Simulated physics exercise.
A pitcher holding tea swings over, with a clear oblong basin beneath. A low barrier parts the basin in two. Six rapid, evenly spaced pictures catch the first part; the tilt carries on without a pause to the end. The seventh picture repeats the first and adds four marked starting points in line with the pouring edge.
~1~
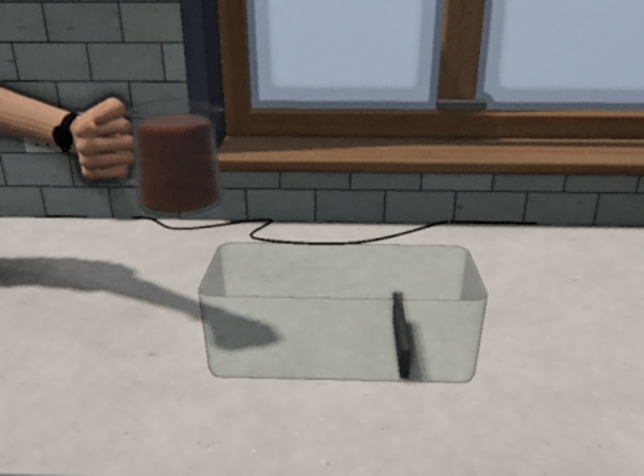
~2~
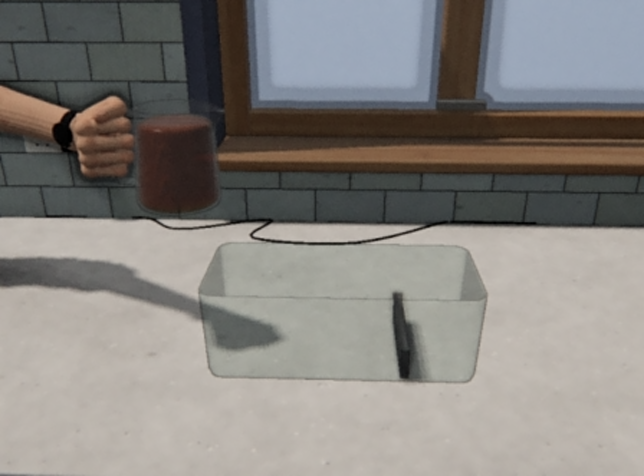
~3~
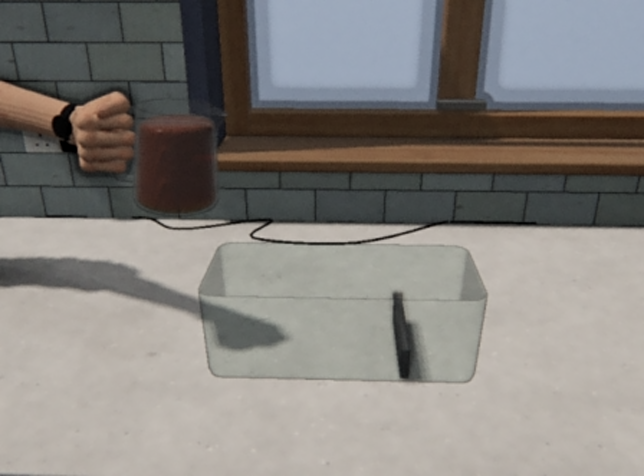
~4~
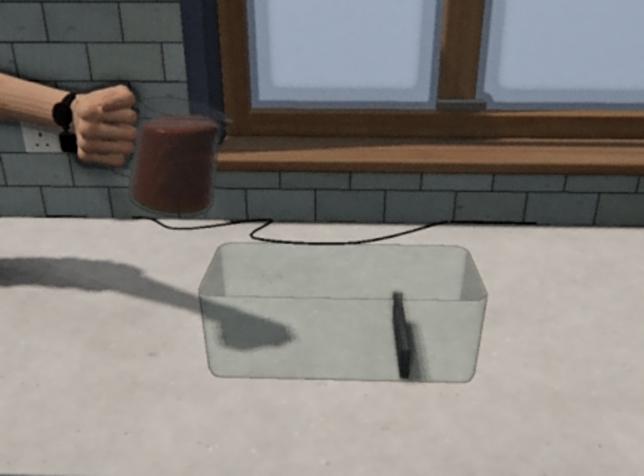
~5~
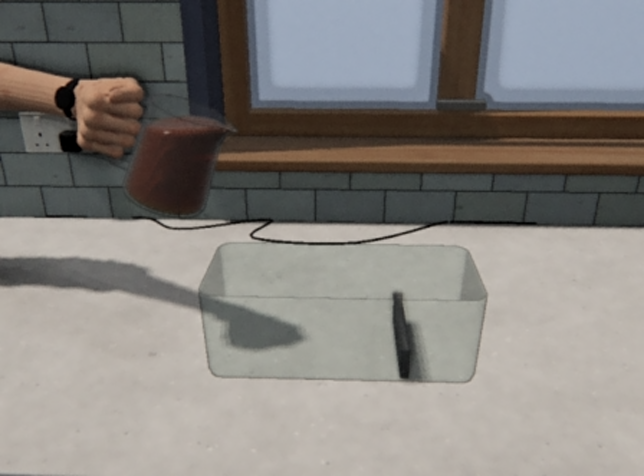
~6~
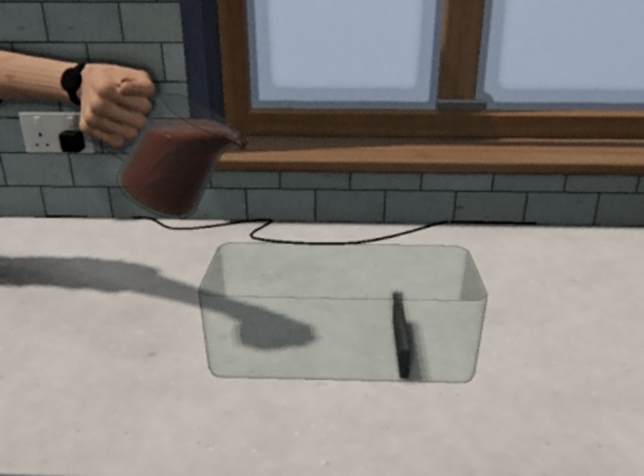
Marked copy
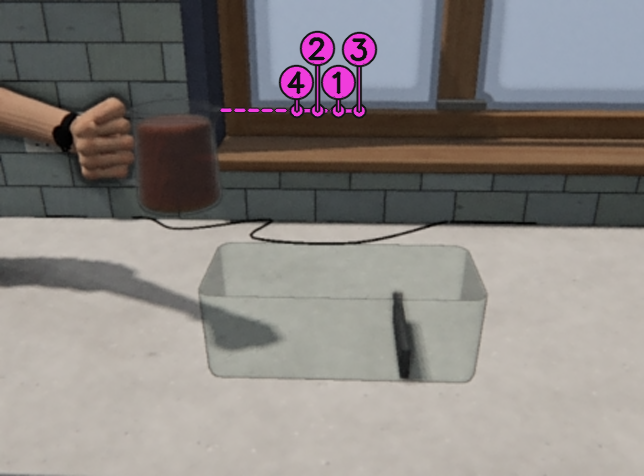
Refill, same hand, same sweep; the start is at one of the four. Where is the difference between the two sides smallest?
1 is best.
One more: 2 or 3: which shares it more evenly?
That would be 3.
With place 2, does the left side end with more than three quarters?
Yes, it does.
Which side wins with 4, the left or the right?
The left side.
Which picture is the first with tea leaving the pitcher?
In picture 6.
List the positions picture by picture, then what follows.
Upright, lip at (222, 110); basin from (209, 372) to (474, 378); top of the wall at (402, 319); nothing has left yet.
Upright, lip at (223, 111); nothing has left yet.
Tipped about 5°, lip at (226, 115); nothing has left yet.
Tipped about 12°, lip at (231, 121); nothing has left yet.
Tipped about 21°, lip at (236, 130); nothing has left yet.
Tipped about 31°, lip at (240, 142); tea is over the lip, down to (244, 146).
On the marked copy, 1 at (338, 110); 2 at (317, 110); 3 at (359, 111); 4 at (296, 110).
With 1, about 51 % ends left of the wall and 48 % right of it.
With 2, about 90 % ends left of the wall and 7 % right of it; 3 % is lost outside.
With 3, about 26 % ends left of the wall and 71 % right of it.
With 4, about 90 % ends left of the wall and 6 % right of it; 4 % is lost outside.
